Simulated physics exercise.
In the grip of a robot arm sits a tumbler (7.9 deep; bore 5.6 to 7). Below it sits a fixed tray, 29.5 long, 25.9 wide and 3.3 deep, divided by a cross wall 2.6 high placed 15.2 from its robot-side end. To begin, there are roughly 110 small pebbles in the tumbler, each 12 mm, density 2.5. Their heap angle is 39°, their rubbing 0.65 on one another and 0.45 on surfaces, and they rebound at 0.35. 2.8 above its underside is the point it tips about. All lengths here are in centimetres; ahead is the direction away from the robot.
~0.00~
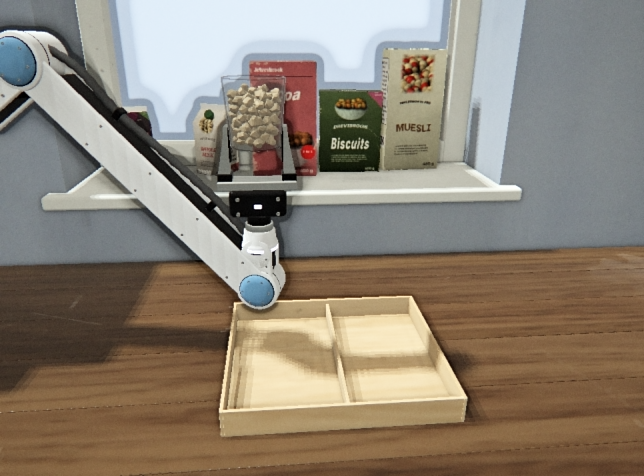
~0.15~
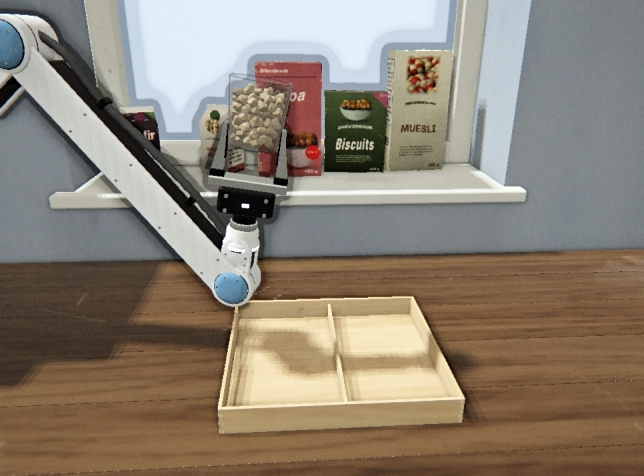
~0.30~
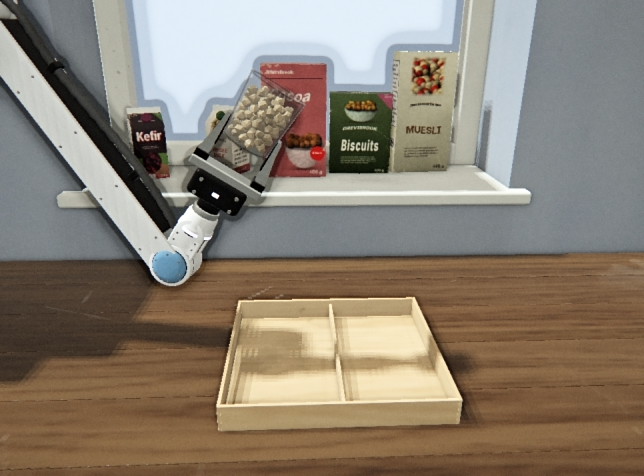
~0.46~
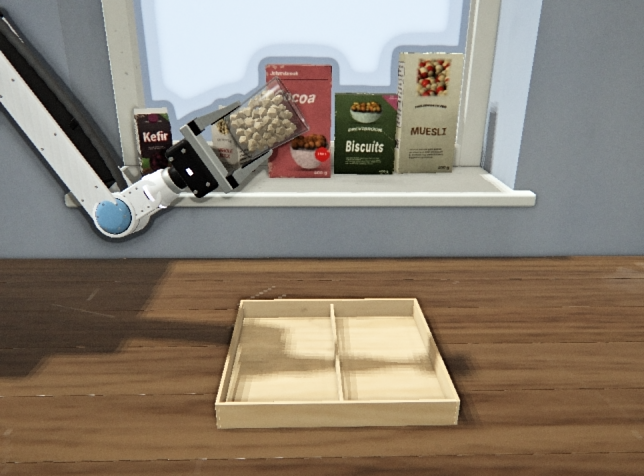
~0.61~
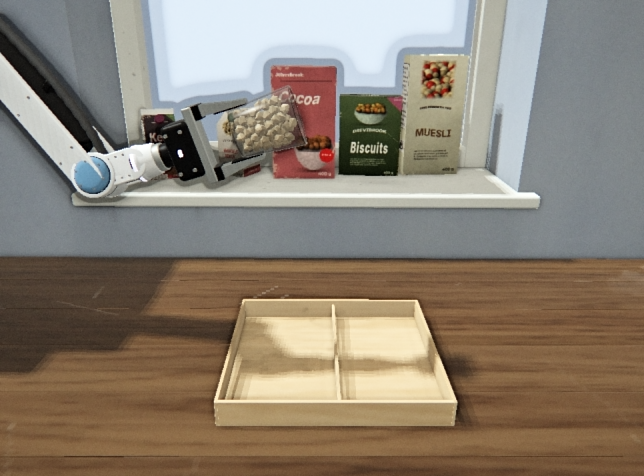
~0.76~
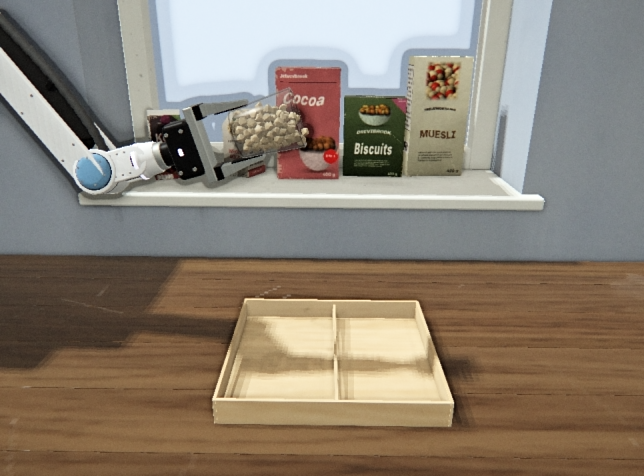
To begin with, a robot arm holds a clear tumbler of pale pebbles upright before a windowsill of food packages, behind a divided wooden tray. The arm's lower joint swings left and rises as the tumbler tilts steeply to the right, then the tilting slows, with the pebbles still inside.
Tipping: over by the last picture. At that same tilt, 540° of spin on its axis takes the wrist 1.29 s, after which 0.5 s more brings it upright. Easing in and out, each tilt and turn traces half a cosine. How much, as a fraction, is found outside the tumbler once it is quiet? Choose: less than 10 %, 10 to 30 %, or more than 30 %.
10 to 30 %.
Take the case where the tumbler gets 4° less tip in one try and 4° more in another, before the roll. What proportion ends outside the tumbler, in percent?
Some 15 and 30 per cent.
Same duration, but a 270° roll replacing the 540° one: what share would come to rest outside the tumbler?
Then about 15 per cent.
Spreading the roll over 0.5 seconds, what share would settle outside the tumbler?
Then roughly 5 %.
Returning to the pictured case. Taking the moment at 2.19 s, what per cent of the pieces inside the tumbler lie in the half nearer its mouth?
40 %.
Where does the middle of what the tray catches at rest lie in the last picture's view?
Around (365, 353).
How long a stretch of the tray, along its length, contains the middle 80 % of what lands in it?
Spread length: Close to 18 cm.
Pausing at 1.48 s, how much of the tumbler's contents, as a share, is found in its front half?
Looks like around 45 per cent is in the front half.
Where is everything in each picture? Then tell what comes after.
Tumbler middle at (255, 114), upright; upper third of the load around (256, 99), from x 230 to 275, top at y 90; 108 in the tumbler, in the first picture.
Tumbler middle at (257, 115), tipped 9°; upper third of the load around (255, 100), from x 235 to 280, top at y 90, in the second picture.
Tumbler middle at (261, 117), tipped 32°; upper third of the load around (261, 102), from x 235 to 290, top at y 90, in the third picture.
Tumbler middle at (265, 122), tipped 58°; upper third of the load around (266, 109), from x 235 to 290, top at y 95, in the fourth picture.
Tumbler middle at (266, 125), tipped 73°; upper third of the load around (268, 113), from x 235 to 295, top at y 100, in the fifth picture.
Tumbler middle at (266, 126), tipped 74°; upper third of the load around (264, 118), from x 240 to 305, top at y 110; 108 in the tumbler, in the sixth picture.
By 1.48 s, tipped 74°, highest piece 38 above the table; 100 in the tumbler, 6 in the far-side part, 2 in flight or on a rim.
By 2.19 s, tipped 60°, highest piece 37 above the table; 89 in the tumbler, 12 in the far-side part, 5 in the robot-side part, 2 in flight or on a rim.
By 2.75 s, upright, highest piece 40 above the table; 88 in the tumbler, 13 in the far-side part, 7 in the robot-side part.
By 3.45 s, upright, highest piece 40 above the table; 88 in the tumbler, 13 in the far-side part, 7 in the robot-side part.
Final count, 88 in the tumbler, 13 in the far-side part, 7 in the robot-side part. That is 19 % outside the tumbler.
